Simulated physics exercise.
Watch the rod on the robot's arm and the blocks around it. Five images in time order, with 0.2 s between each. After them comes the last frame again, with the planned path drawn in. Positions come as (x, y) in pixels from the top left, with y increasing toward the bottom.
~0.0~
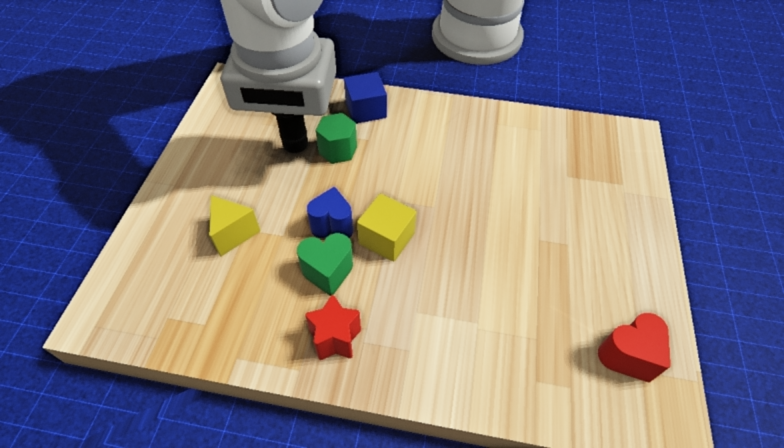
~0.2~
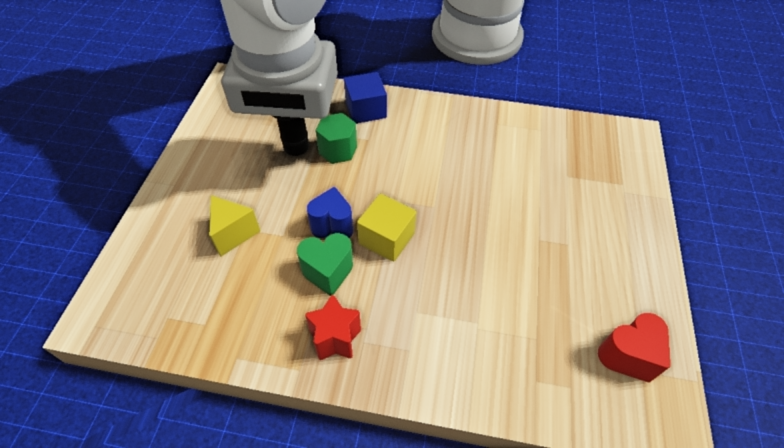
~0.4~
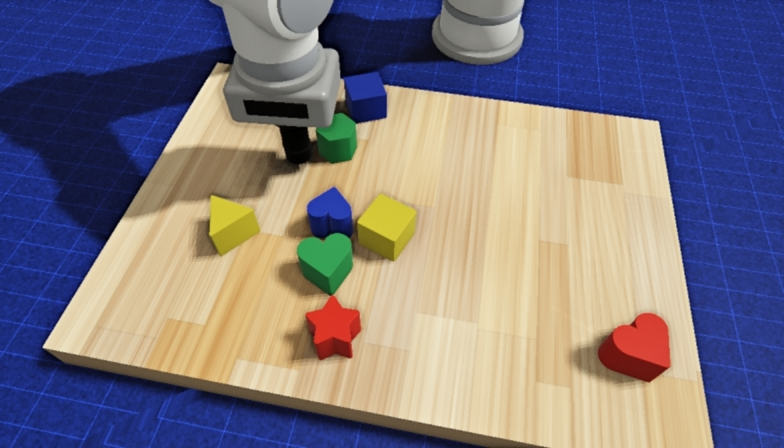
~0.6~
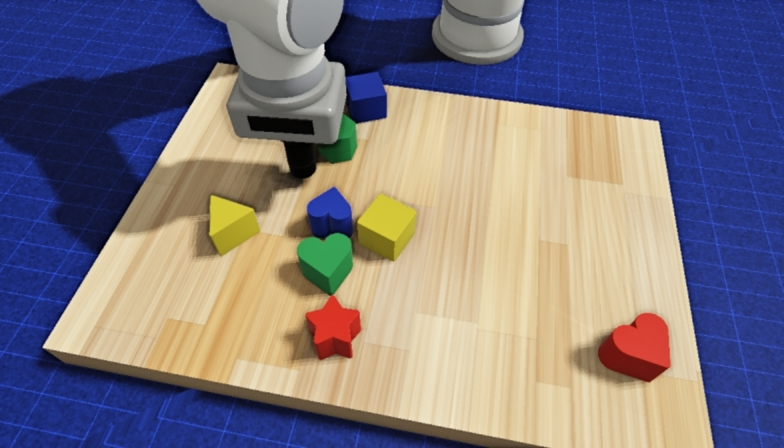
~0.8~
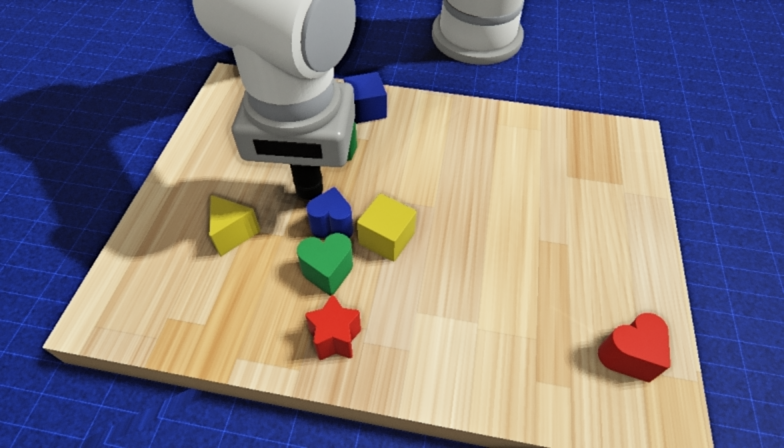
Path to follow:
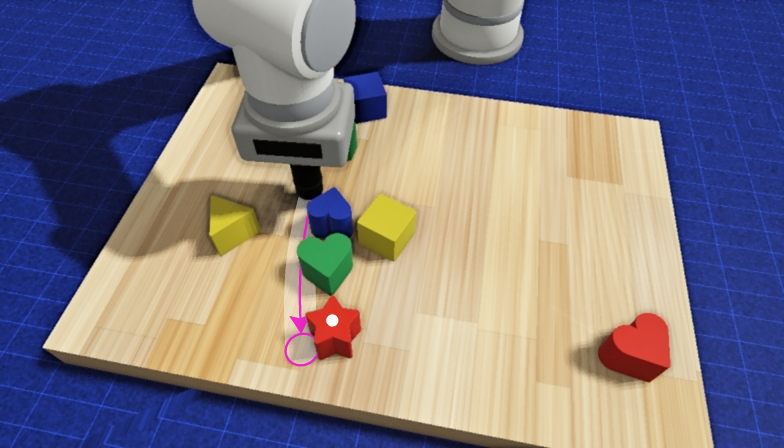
Robot arm with a black rod moving slowly past a green hexagon toward the viewer, colored blocks lying still on a wooden board.
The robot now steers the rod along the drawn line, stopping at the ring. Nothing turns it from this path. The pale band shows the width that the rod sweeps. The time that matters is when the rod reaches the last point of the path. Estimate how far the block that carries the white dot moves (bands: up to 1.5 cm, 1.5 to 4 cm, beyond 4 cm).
It will fall in the lowest band, under 1.5 cm.
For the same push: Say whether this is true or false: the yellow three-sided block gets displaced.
Verdict: False.
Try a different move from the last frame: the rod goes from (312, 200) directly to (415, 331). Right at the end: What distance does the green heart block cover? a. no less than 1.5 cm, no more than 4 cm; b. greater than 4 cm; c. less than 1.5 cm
The one that fits is a, no less than 1.5 cm, no more than 4 cm.
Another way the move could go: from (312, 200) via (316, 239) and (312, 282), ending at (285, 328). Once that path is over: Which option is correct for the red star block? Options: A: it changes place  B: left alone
Correct choice: A.
The line goes from (312, 200) via (301, 267), ending at (302, 349); the dot is on the red star block.
The first path, step by step. One third of the way, rod at (301, 235); blue heart block at (332, 215), turned 45° anticlockwise.
Two thirds of the way, rod at (298, 285); green heart block at (332, 270), turned 75° anticlockwise; blue heart block at (332, 215), turned 45° anticlockwise.
At the end, rod at (300, 342); yellow three-sided block unmoved; green heart block at (333, 272), turned 80° anticlockwise; blue heart block at (332, 215), turned 45° anticlockwise; red star block at (337, 332), turned 40° anticlockwise.
